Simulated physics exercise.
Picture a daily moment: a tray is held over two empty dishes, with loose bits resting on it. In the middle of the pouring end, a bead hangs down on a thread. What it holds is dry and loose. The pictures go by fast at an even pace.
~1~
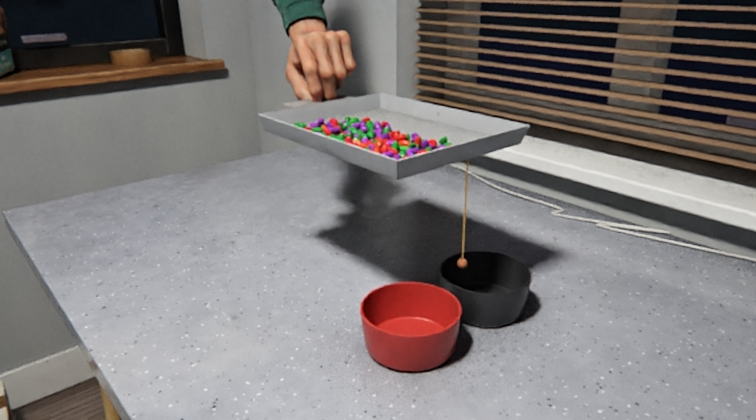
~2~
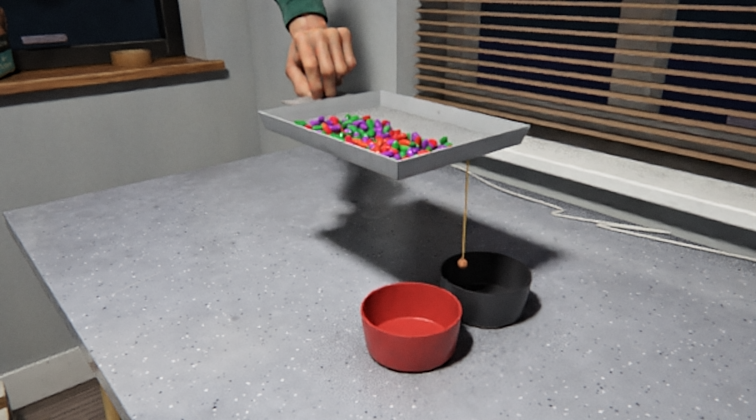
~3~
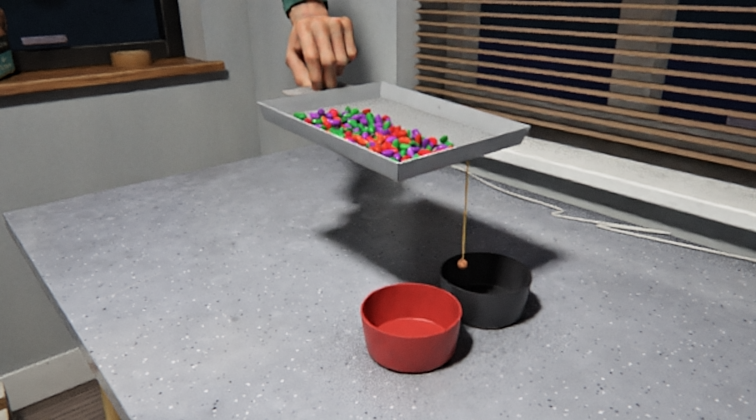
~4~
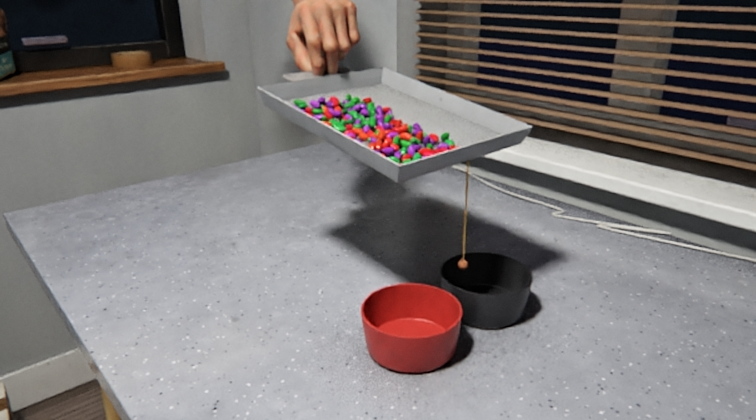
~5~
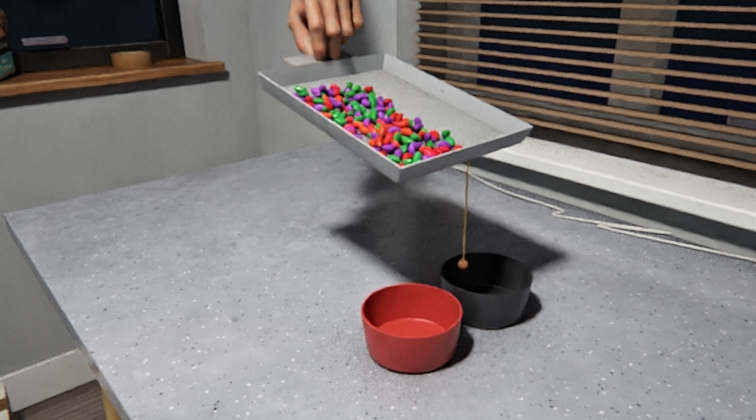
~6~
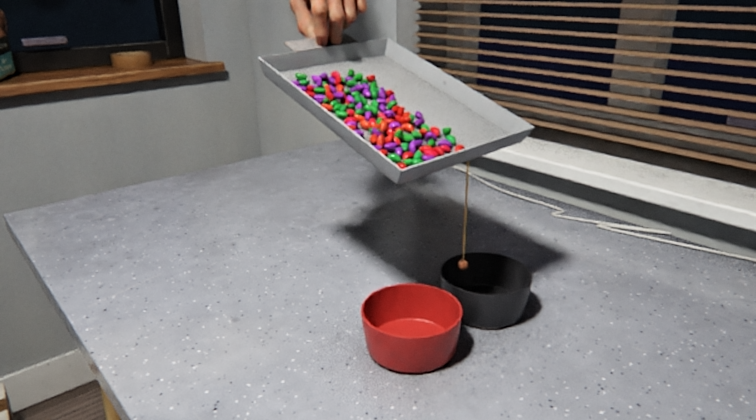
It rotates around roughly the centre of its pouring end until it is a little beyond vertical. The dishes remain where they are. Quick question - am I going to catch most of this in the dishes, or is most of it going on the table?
You'll catch only a minority of it; most goes on the table.
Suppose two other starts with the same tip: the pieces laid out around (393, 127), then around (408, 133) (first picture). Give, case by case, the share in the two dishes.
Roughly 40 per cent, and 40 per cent.
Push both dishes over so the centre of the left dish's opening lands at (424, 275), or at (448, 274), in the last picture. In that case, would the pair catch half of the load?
One: Under half. Two: Below a half.
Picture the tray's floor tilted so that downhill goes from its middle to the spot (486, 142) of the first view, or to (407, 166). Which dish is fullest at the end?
Result, try one: Dish at right; try two: Dish at left.
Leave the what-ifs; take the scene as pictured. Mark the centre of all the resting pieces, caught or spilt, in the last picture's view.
(483, 360).
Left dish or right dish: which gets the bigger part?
The one you want is the left of the two.
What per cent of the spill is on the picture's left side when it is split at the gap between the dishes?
It comes to about 10 percent.
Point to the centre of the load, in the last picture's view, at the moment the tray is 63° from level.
About (421, 118).
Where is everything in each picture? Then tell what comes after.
The first frame shows corners of the pouring end near (398, 158) and (522, 125), level; middle of the load near (365, 141), jelly beans; left dish near (446, 345); right dish near (520, 303); bead on its thread near (462, 263).
The second frame shows corners of the pouring end near (399, 158) and (522, 125), level; middle of the load near (366, 140).
The third frame shows corners of the pouring end near (399, 160) and (523, 125), tipped barely, level across its low end; middle of the load near (366, 136).
The fourth frame shows corners of the pouring end near (400, 162) and (525, 125), tipped a little, level across its low end; middle of the load near (366, 129).
The fifth frame shows corners of the pouring end near (401, 164) and (526, 125), tipped a little, level across its low end; middle of the load near (367, 122).
The sixth frame shows corners of the pouring end near (402, 165) and (527, 125), tipped clearly, level across its low end; middle of the load near (368, 115); left dish near (447, 346); right dish near (521, 304).
Shortly afterwards, tray tipped steeply; the whole lot on the tray.
Next, tray tipped past a quarter turn; near a quarter on the tray; a little in the left dish; only a few in the right dish; near a quarter outside both; near a third in the air.
Some moments later, tray tipped past a quarter turn; near a quarter in the left dish; a little in the right dish; near two thirds outside both.
In the end, tray tipped past a quarter turn; near a quarter in the left dish; a little in the right dish; near two thirds outside both.
